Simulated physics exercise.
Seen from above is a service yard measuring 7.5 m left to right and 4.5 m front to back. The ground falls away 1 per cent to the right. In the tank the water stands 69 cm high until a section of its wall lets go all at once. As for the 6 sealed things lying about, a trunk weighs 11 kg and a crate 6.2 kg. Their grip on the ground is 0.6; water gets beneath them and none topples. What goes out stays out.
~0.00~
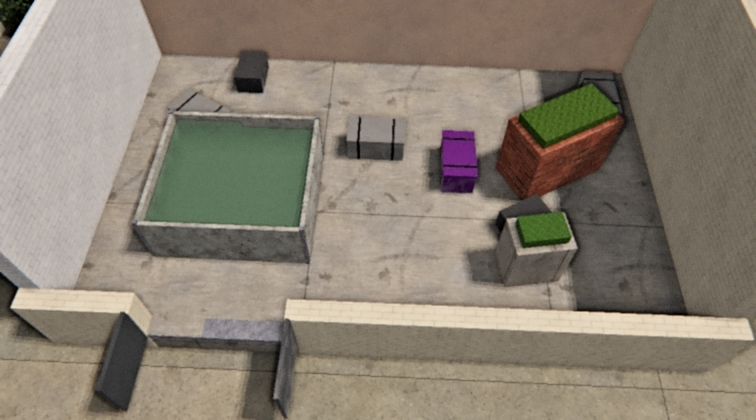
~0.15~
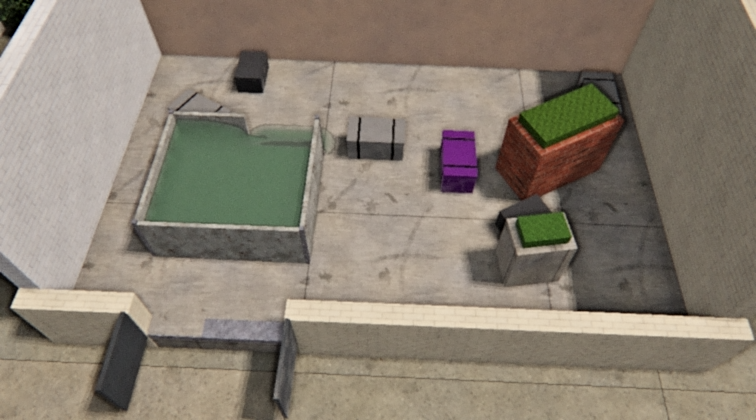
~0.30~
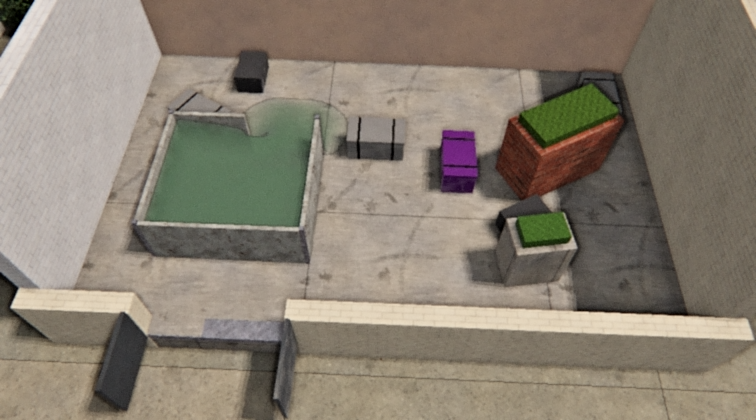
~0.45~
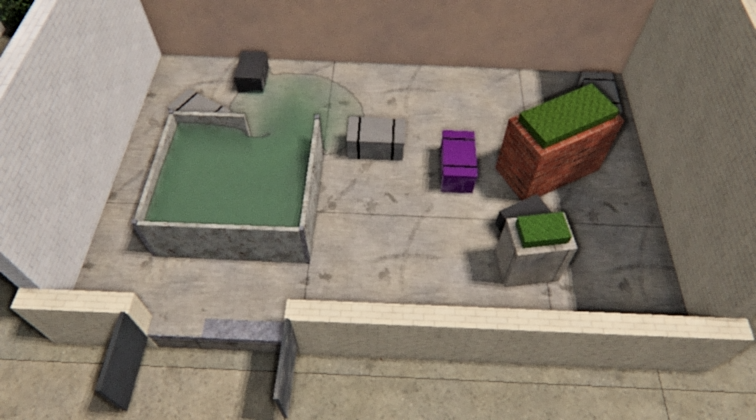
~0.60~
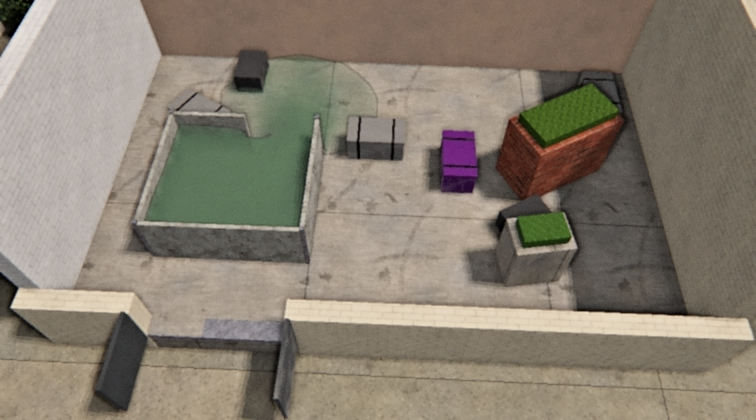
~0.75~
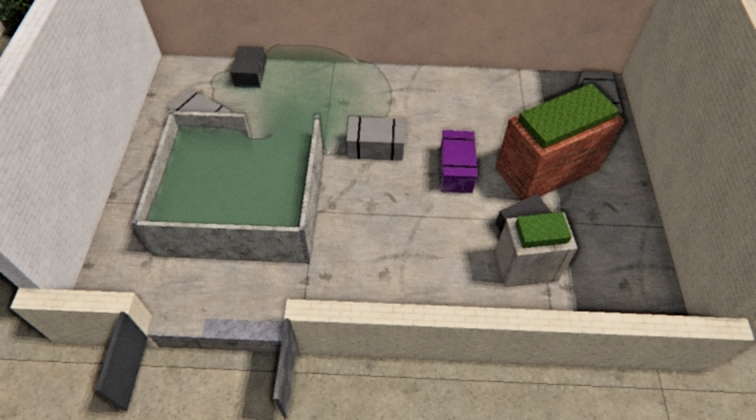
The clip shows a walled yard with a green-water tank, a purple trunk and planters. Part of the tank's back wall gives way, and water spreads across the ground behind it, around a dark block that shifts slightly.
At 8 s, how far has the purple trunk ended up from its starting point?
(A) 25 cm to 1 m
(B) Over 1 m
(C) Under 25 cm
Under 25 cm.
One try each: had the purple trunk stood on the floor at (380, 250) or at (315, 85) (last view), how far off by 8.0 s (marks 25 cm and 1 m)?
Well, it scarcely moves on the first try and gets swept off on the second.
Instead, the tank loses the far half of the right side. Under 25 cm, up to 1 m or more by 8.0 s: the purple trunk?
If that happened, the purple trunk winds up well away.
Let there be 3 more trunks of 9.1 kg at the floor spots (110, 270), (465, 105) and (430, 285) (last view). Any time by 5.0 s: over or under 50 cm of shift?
One by one: Below the mark, beyond the mark, below the mark.
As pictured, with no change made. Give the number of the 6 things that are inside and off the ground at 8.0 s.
Answer: 4.
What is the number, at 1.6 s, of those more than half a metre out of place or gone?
1.
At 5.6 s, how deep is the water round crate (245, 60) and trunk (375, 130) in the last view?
12 and 1 cm.
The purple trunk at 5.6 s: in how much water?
3 cm or so.
After 1.6 s the purple trunk is near (459, 153), 0.0 m from its start, aground; 0 of 6 are out; 0 afloat.
After 3.6 s the purple trunk is near (459, 153), 0.0 m from its start, aground; 0 of 6 are out; 2 afloat.
After 5.6 s the purple trunk is near (458, 153), 0.0 m from its start, aground; 0 of 6 are out; 4 afloat.
After 8.0 s the purple trunk is near (457, 153), 0.0 m from its start, aground; 0 of 6 are out; 4 afloat.
